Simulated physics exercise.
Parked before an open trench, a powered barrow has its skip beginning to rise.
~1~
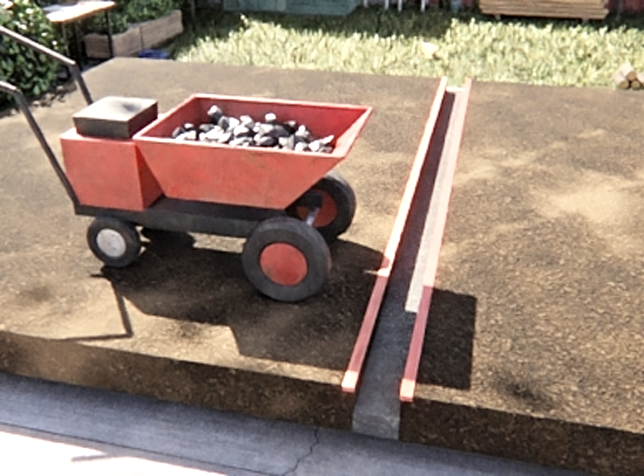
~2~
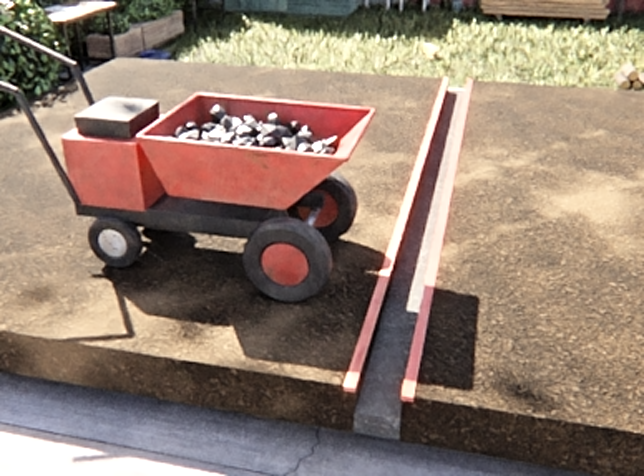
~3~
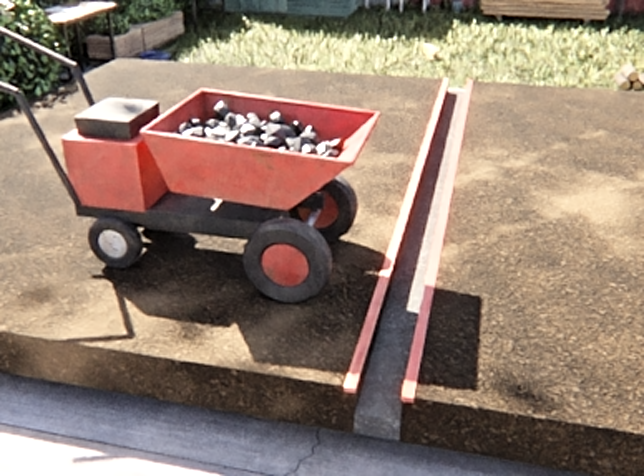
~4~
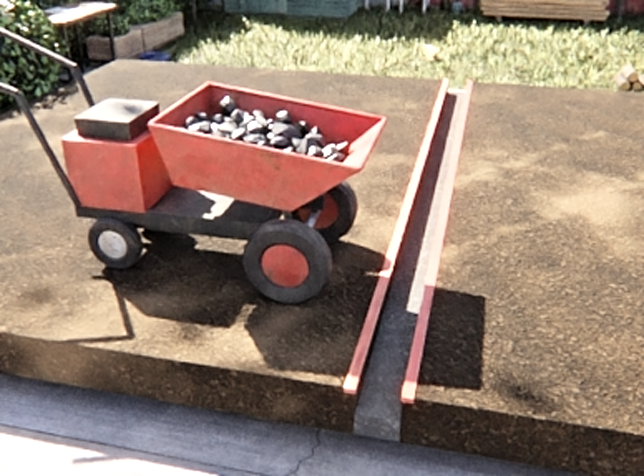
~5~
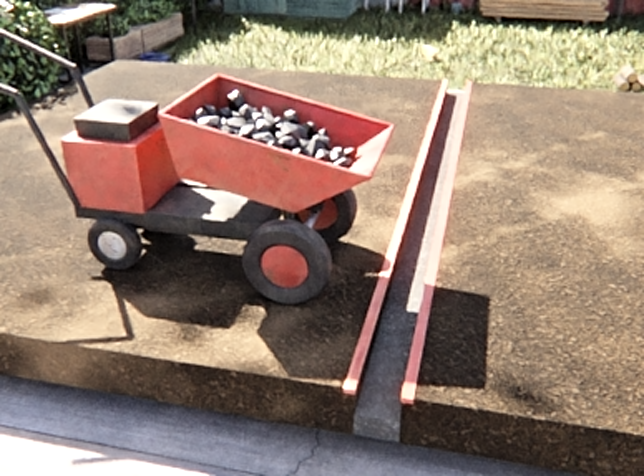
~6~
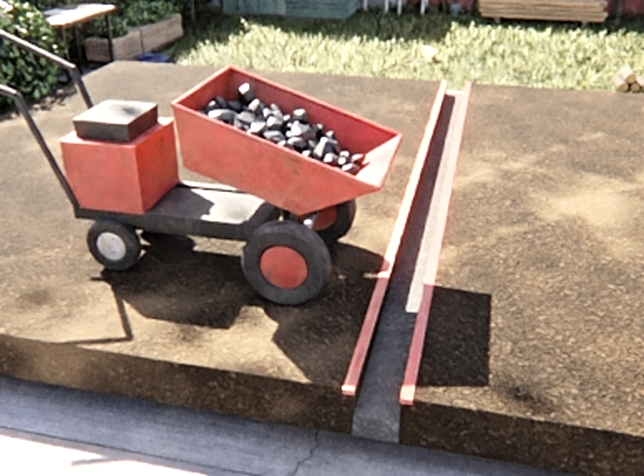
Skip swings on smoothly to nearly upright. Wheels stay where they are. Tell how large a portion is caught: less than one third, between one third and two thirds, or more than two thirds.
The trench fails to get a third of the load.
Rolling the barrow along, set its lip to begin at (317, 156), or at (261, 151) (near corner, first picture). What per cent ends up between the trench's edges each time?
Estimates, in order: 40 % then 50 %.
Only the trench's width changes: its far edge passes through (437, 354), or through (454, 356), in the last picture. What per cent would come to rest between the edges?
Lab note: Try one about 40 %, try two about 60 %.
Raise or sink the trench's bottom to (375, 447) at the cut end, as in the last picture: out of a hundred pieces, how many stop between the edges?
About 0 %.
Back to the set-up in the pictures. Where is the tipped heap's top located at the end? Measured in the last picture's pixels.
Estimated top, final frame: Near (466, 275).
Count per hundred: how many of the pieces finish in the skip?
I'd put it at about 20 per cent.
Shortly afterwards, skip tipped steeply; the whole lot in the skip.
Next, skip tipped steeply; the bulk in the skip; only a few in or heaped over the trench; near a quarter beyond it; only a few falling.
Some moments later, skip tipped right over; near a quarter in the skip; only a few in or heaped over the trench; the bulk beyond it.
In the end, skip tipped right over; near a quarter in the skip; a little in or heaped over the trench; the bulk beyond it.
